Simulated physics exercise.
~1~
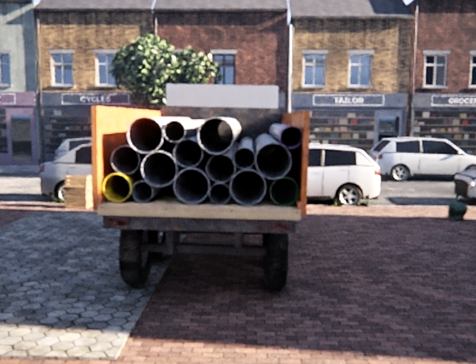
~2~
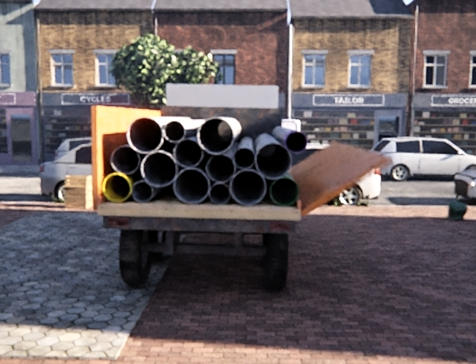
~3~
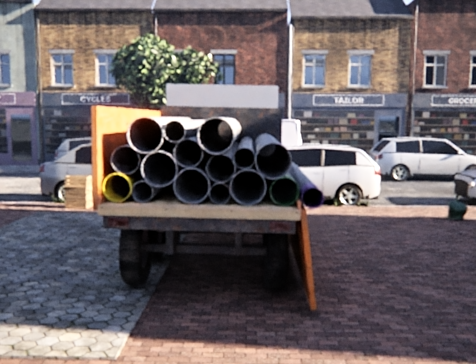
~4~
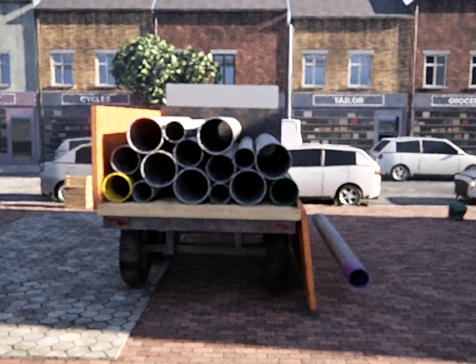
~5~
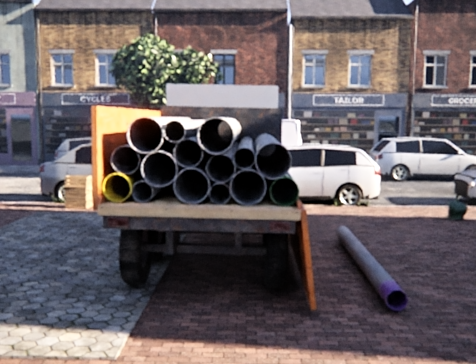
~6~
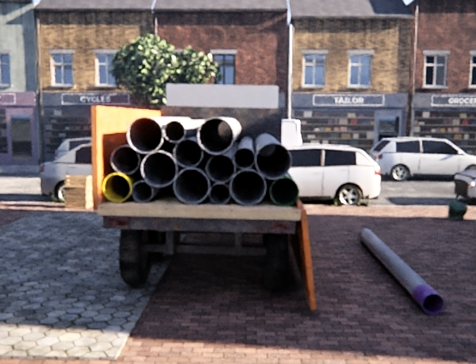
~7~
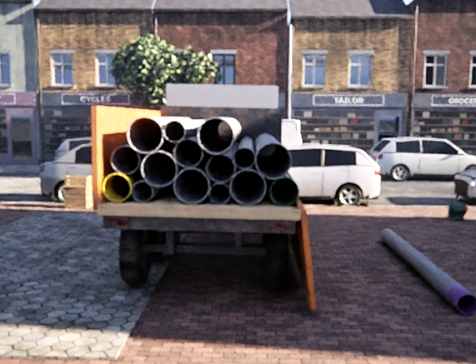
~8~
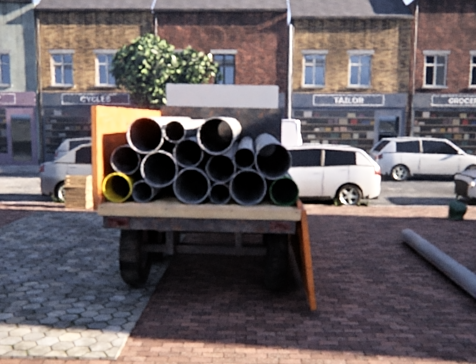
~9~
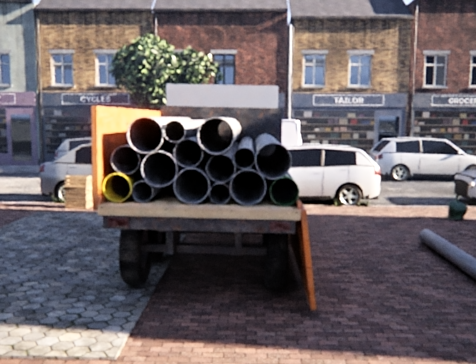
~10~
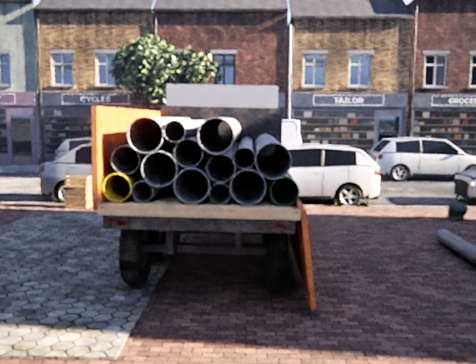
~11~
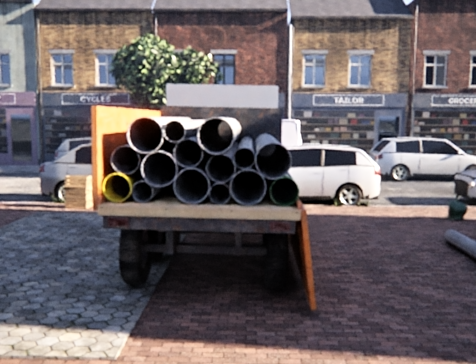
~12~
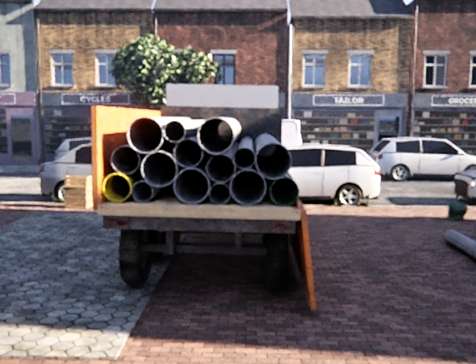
The orange side panel on the right of a parked flatbed lorry, seen from behind and stacked with grey pipes, swings outward and down until it hangs below the deck. One pipe with a purple end slips off the right edge and drops beside the panel onto the brick paving. It rolls away to the right, slowing as it nears the edge of the view, where only part of it still shows. The rest of the stack, including the yellow-rimmed and green-rimmed pipes, stays on the deck, with the left panel still upright.
